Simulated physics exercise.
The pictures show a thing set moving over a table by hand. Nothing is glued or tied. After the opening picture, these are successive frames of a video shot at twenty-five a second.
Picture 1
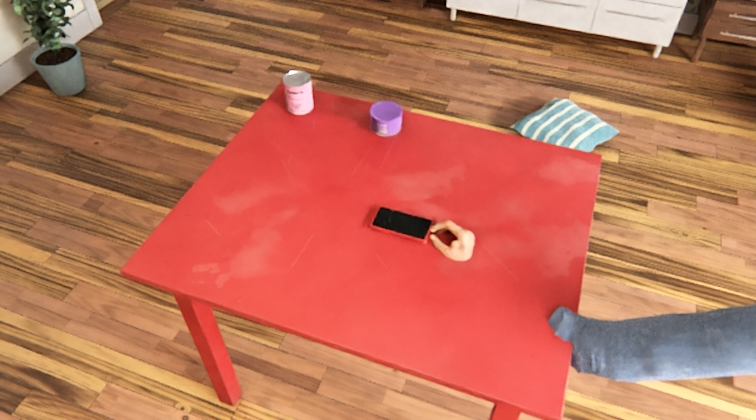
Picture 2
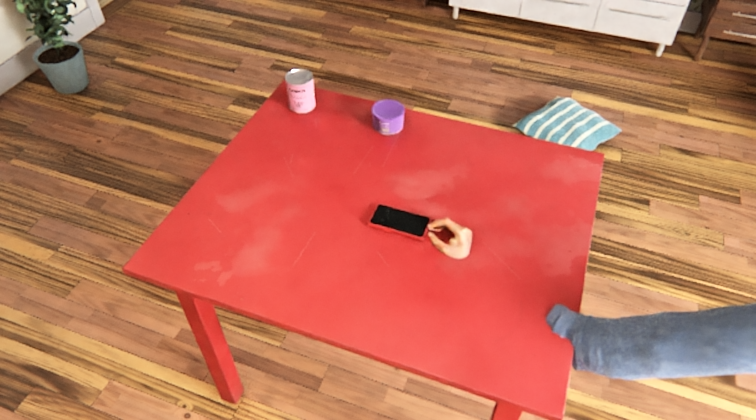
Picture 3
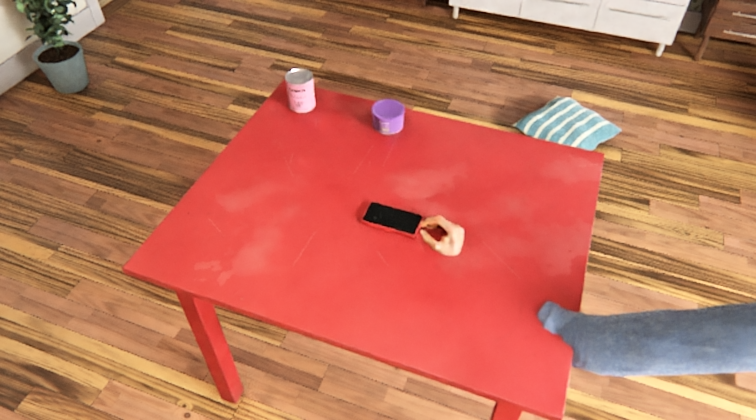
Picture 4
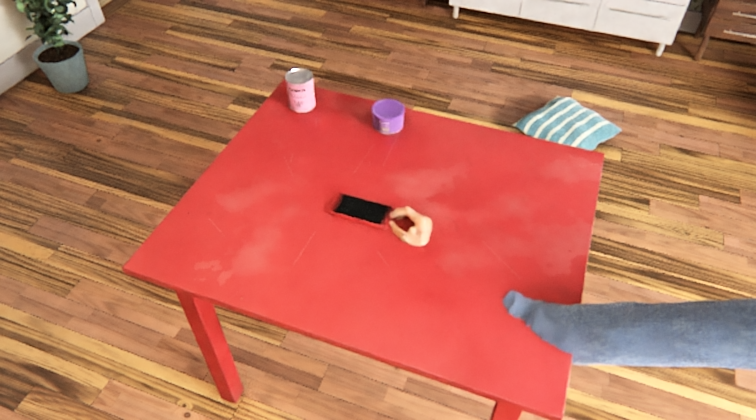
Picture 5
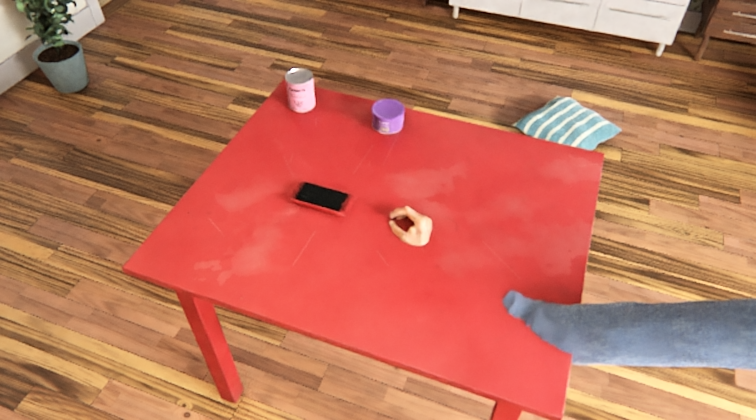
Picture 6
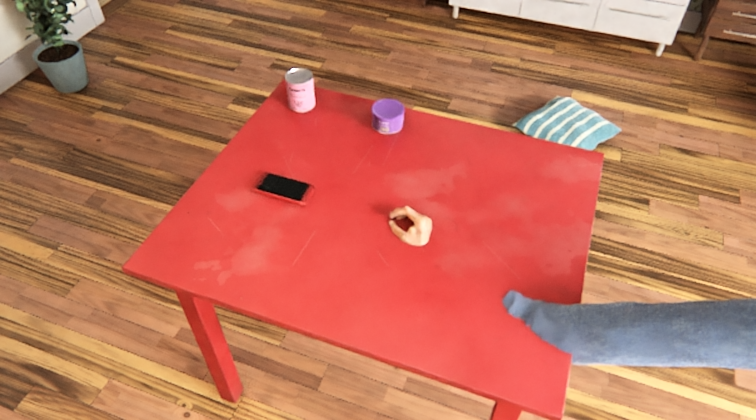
A red phone was pushed leftward across a red table by a hand, slowly at first, then slid on farther left by itself while the hand stayed behind near the middle.
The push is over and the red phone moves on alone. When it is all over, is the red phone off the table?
The red phone falls off the table.
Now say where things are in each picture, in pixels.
The first picture shows under the hand; red phone (402, 224).
The second picture shows under the hand; red phone (400, 222).
The third picture shows under the hand; red phone (392, 219).
The fourth picture shows red phone (362, 211).
The fifth picture shows red phone (322, 198) shifted about its own width.
The sixth picture shows red phone (284, 188) shifted about its own width.
Then, 0.20 s on from there, red phone now off the table.
Then, 0.40 s on from there, things are still on the move.
Then, 0.60 s on from there, as before.
In the end, off the table, red phone.
